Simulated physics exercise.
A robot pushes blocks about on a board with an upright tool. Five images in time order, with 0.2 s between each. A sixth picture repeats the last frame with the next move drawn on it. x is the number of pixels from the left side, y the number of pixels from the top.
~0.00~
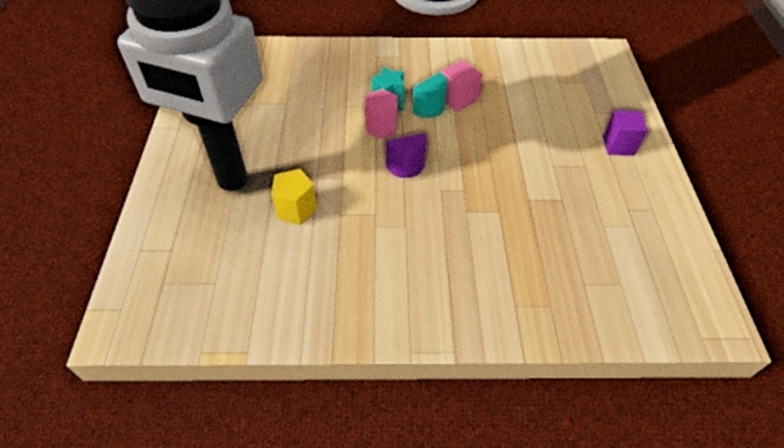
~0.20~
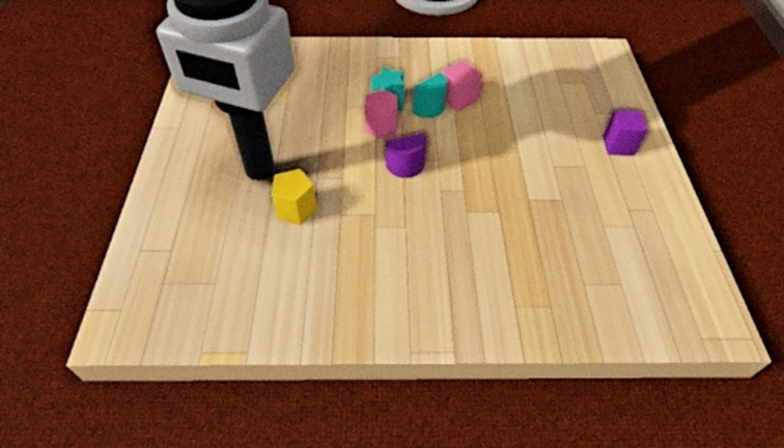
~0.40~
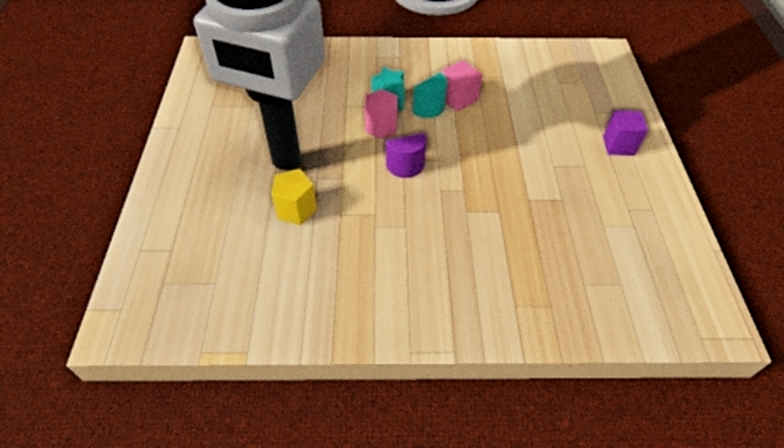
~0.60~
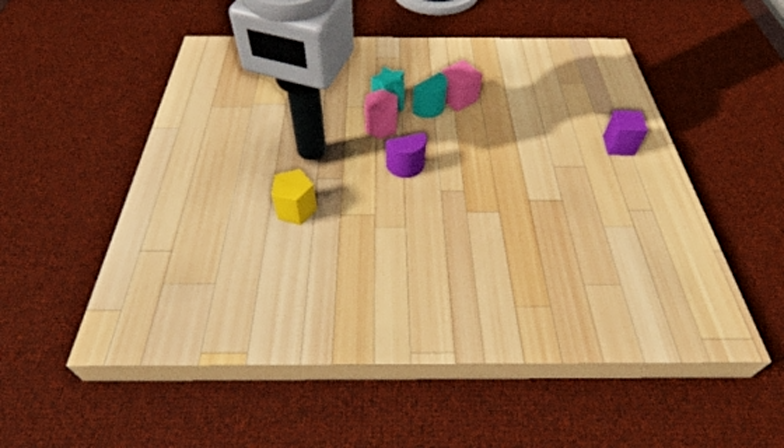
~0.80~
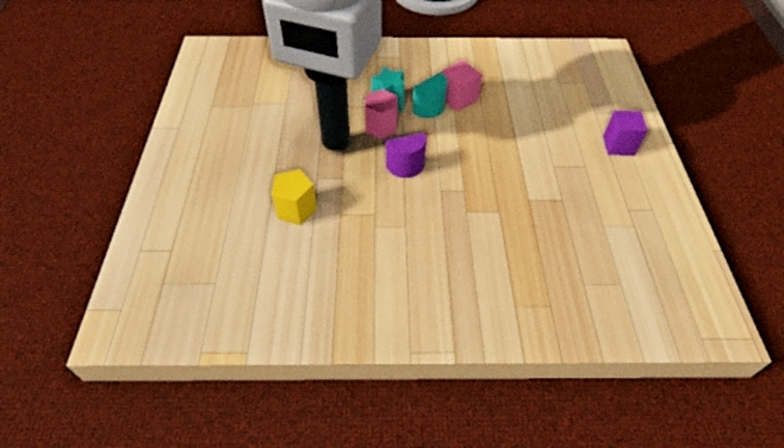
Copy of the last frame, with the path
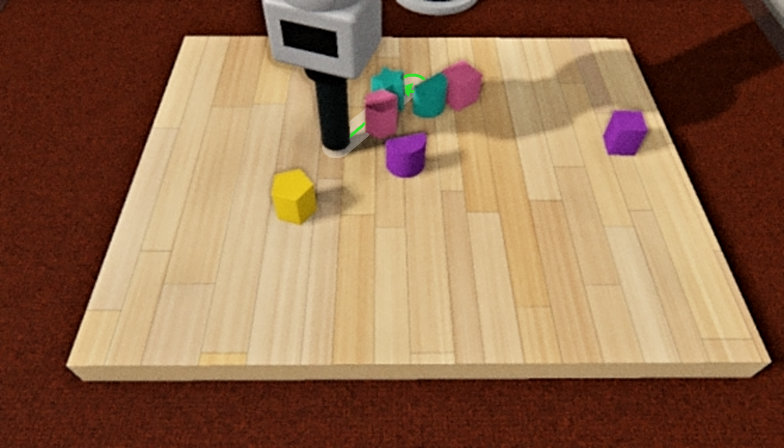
On a wooden board, a robot's upright black tool moving right and slightly away, passing behind a yellow block, other blocks staying still.
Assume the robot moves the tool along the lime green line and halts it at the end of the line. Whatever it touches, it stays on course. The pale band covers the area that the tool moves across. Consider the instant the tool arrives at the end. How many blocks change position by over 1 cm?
My best guess is that a pair of blocks move over 1 cm.
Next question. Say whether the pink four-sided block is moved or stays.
Once the path ends, it is where it was.
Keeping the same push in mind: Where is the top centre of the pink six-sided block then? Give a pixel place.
By then it is at (407, 95).
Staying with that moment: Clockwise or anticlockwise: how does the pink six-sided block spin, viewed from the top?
It rotates clockwise.
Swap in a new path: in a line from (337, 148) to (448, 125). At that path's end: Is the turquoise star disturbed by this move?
Its place changes.
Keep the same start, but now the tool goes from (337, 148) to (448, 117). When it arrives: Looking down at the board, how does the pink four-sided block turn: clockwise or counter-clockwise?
The twist is clockwise.
Drawn move, from (337, 148) directly to (413, 83).
What follows on the original path. One third of the way, tool (364, 118); pink six-sided block (395, 97), turned 25° clockwise.
Two thirds of the way, tool (390, 96); pink six-sided block (407, 95), turned 80° clockwise; turquoise star (406, 64), turned 15° anticlockwise; turquoise D-shaped block (437, 82).
At the end, tool (413, 76); pink six-sided block (407, 95), turned 80° clockwise; turquoise star (430, 45), turned 15° anticlockwise; turquoise D-shaped block (437, 82); pink four-sided block still.
